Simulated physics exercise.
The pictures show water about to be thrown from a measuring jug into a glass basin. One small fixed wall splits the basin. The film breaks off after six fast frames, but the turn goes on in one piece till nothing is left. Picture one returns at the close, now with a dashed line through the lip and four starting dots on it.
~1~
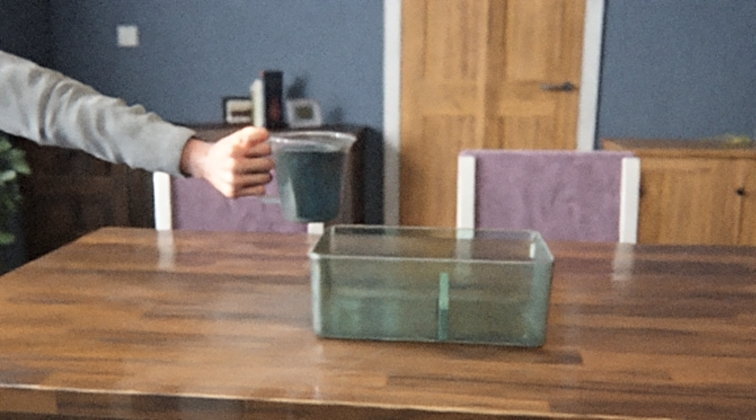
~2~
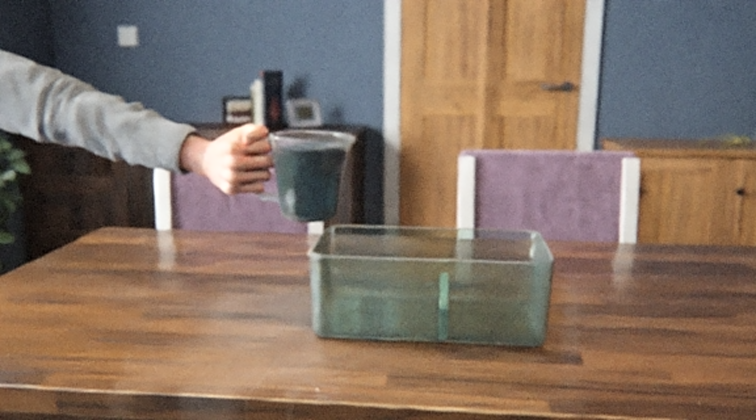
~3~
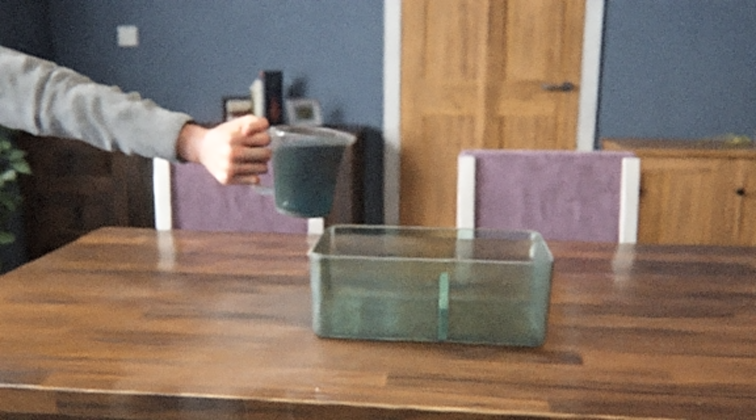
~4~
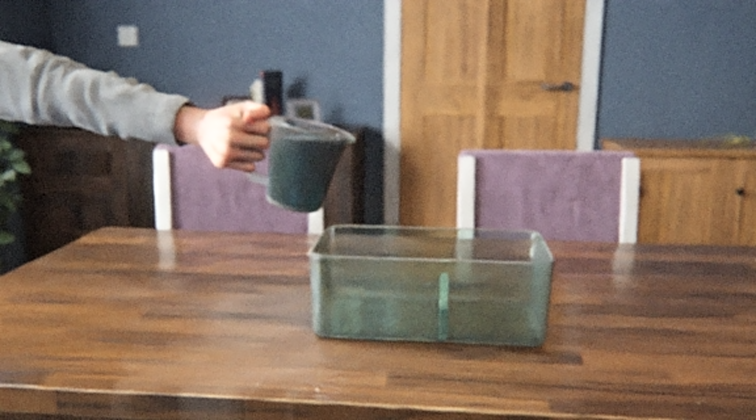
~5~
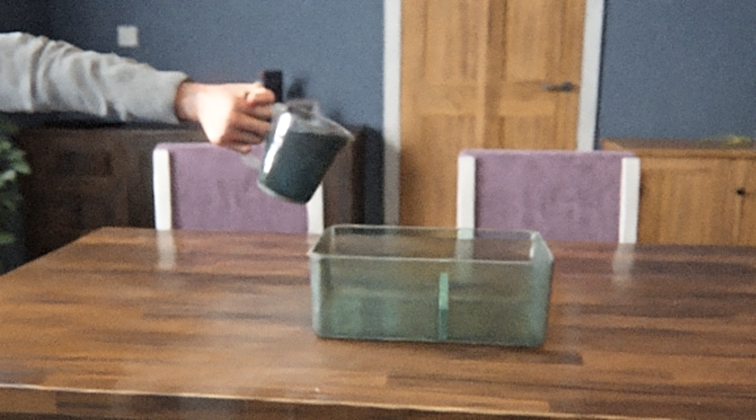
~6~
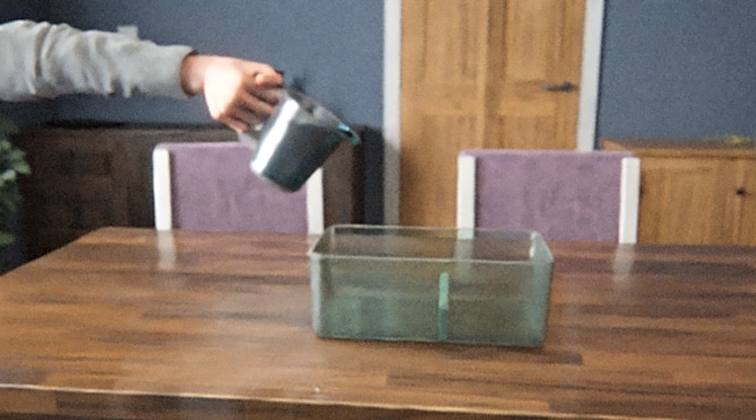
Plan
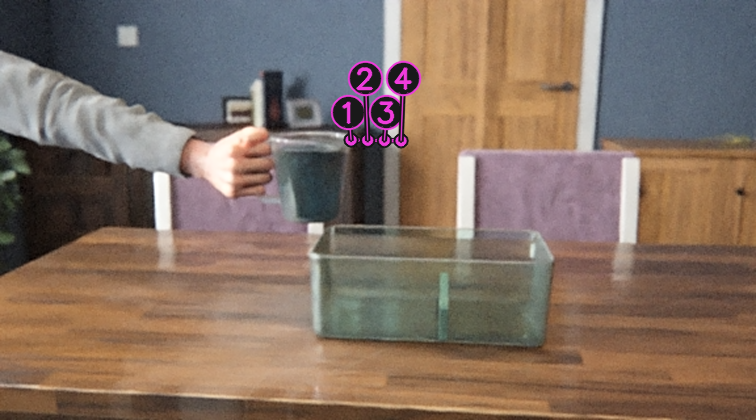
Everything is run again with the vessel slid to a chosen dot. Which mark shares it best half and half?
2.
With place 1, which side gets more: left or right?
More ends on the left.
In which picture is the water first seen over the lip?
In picture 6.
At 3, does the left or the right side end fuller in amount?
The right one.
On the marked copy, 1 at (351, 140); 2 at (367, 140); 3 at (384, 140); 4 at (401, 140).
With 1, about 86 % ends left of the wall and 11 % right of it.
With 2, about 41 % ends left of the wall and 56 % right of it; 3 % is lost outside.
With 3, about 13 % ends left of the wall and 85 % right of it.
With 4, about 7 % ends left of the wall and 90 % right of it; 3 % is lost outside.
